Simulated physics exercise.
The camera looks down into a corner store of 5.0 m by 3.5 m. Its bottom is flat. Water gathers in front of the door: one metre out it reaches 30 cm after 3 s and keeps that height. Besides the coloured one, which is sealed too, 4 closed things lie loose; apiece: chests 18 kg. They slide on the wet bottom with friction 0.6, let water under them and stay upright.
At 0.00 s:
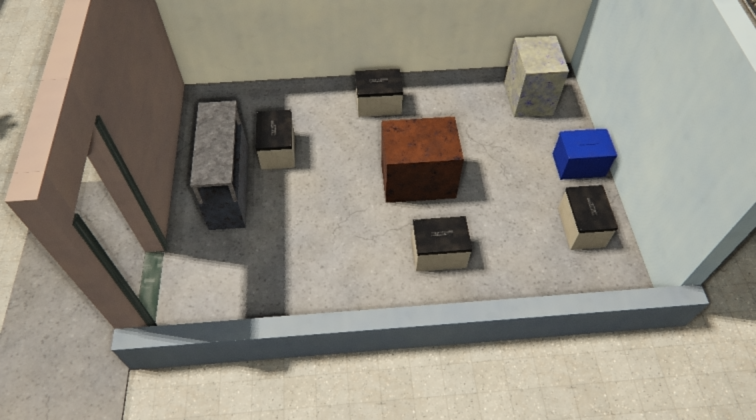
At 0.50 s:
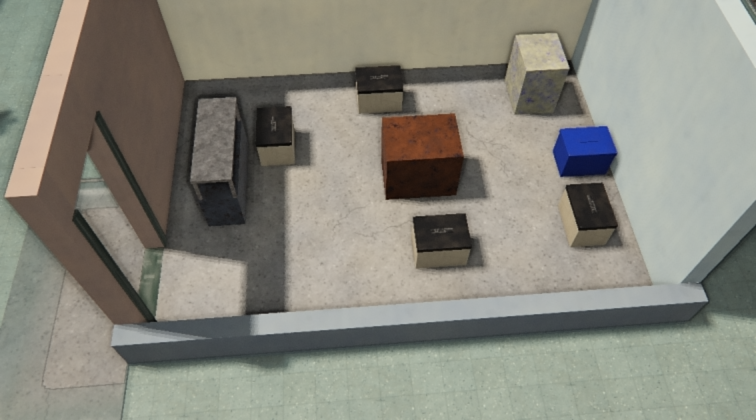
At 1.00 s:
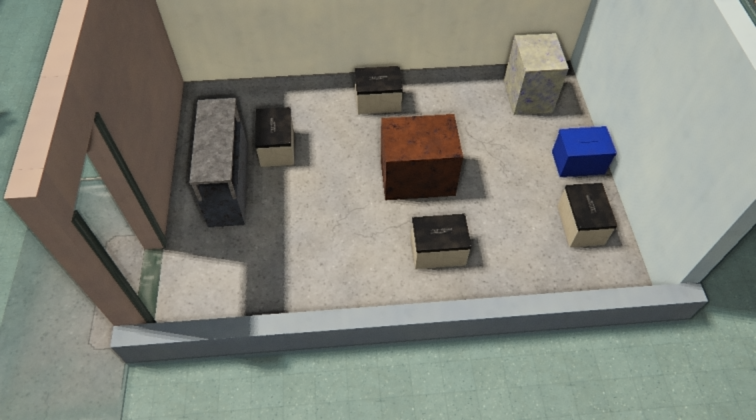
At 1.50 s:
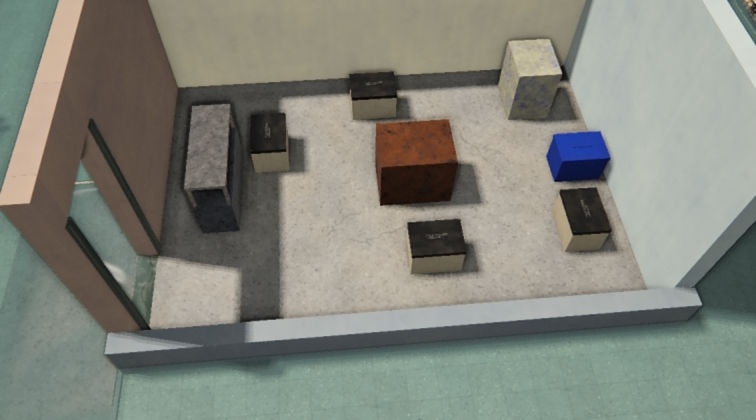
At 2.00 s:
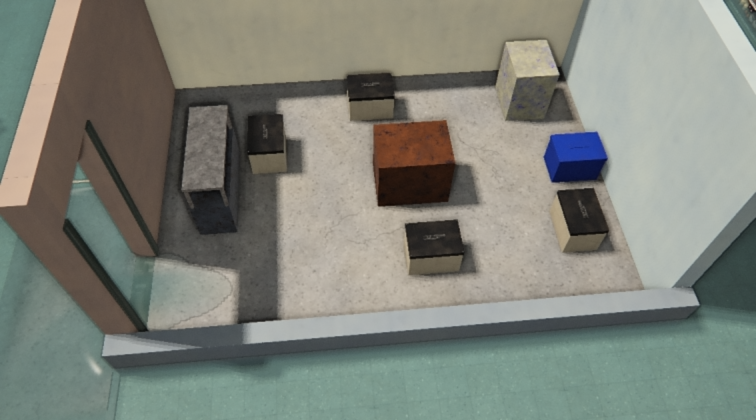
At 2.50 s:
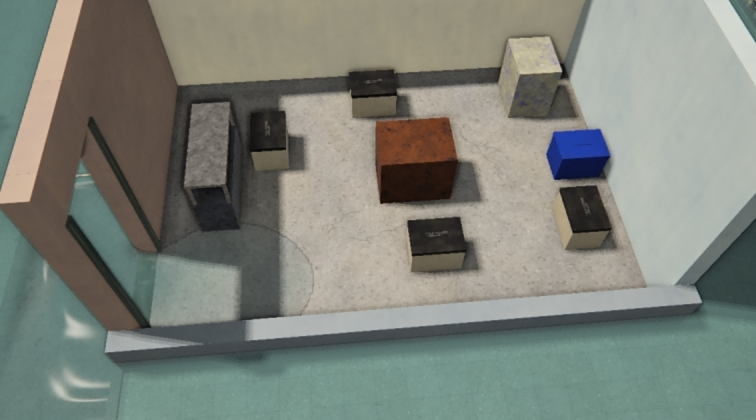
Water spread over the ground outside the small room, then slipped in through the doorway at the left and crept across the floor, while the blue chest and the other boxes stayed put.
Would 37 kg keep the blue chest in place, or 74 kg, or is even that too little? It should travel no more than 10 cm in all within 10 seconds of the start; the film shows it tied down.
Verdict: Only the larger load is enough.
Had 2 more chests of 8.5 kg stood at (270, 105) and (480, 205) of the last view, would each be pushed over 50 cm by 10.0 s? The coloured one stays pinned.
In that order: Less, over.
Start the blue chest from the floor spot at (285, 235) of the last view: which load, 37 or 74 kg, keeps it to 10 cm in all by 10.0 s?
Either load holds.
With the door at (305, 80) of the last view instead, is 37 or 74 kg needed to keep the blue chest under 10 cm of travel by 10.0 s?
In that case the lower weight is enough.
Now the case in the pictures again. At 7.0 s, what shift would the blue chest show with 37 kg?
Roughly 0 cm.
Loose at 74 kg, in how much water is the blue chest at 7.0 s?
About 9 cm.
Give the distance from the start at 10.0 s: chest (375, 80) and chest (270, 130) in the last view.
In turn: 10 cm, 0 cm.
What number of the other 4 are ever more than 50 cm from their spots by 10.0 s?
2 of them.
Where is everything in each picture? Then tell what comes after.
The first frame shows the blue chest at (588, 143) rests on the ground; 0.0 m2 under water; 0 of 5 have shifted.
The second frame shows the blue chest at (589, 141), on the bottom; water covers 0.0 m2; 0 of 5 have shifted.
The third frame shows the blue chest at (588, 141), on the bottom; 0.0 m2 under water; 0 of 5 have shifted.
The fourth frame shows the blue chest at (582, 146), on the bottom; water covers 0.0 m2; 0 of 5 have shifted.
The fifth frame shows the blue chest at (579, 146), on the bottom; water covers 0.4 m2; 0 of 5 have shifted.
The sixth frame shows the blue chest at (582, 144), on the bottom; 1.8 m2 under water; 0 of 5 have shifted.
After 3.5 s the blue chest would be 0 cm from its start with 37 kg and 0 cm from its start with 74 kg; 0 cm of water round it then.
After 4.5 s the blue chest would be 0 cm from its start with 37 kg and 0 cm from its start with 74 kg; 0 cm of water round it then.
After 7.0 s the blue chest would be 0 cm from its start with 37 kg and 0 cm from its start with 74 kg; 9 cm of water round it then.
After 10.0 s the blue chest would be 60 cm from its start with 37 kg and 0 cm from its start with 74 kg; 13 cm of water round it then.
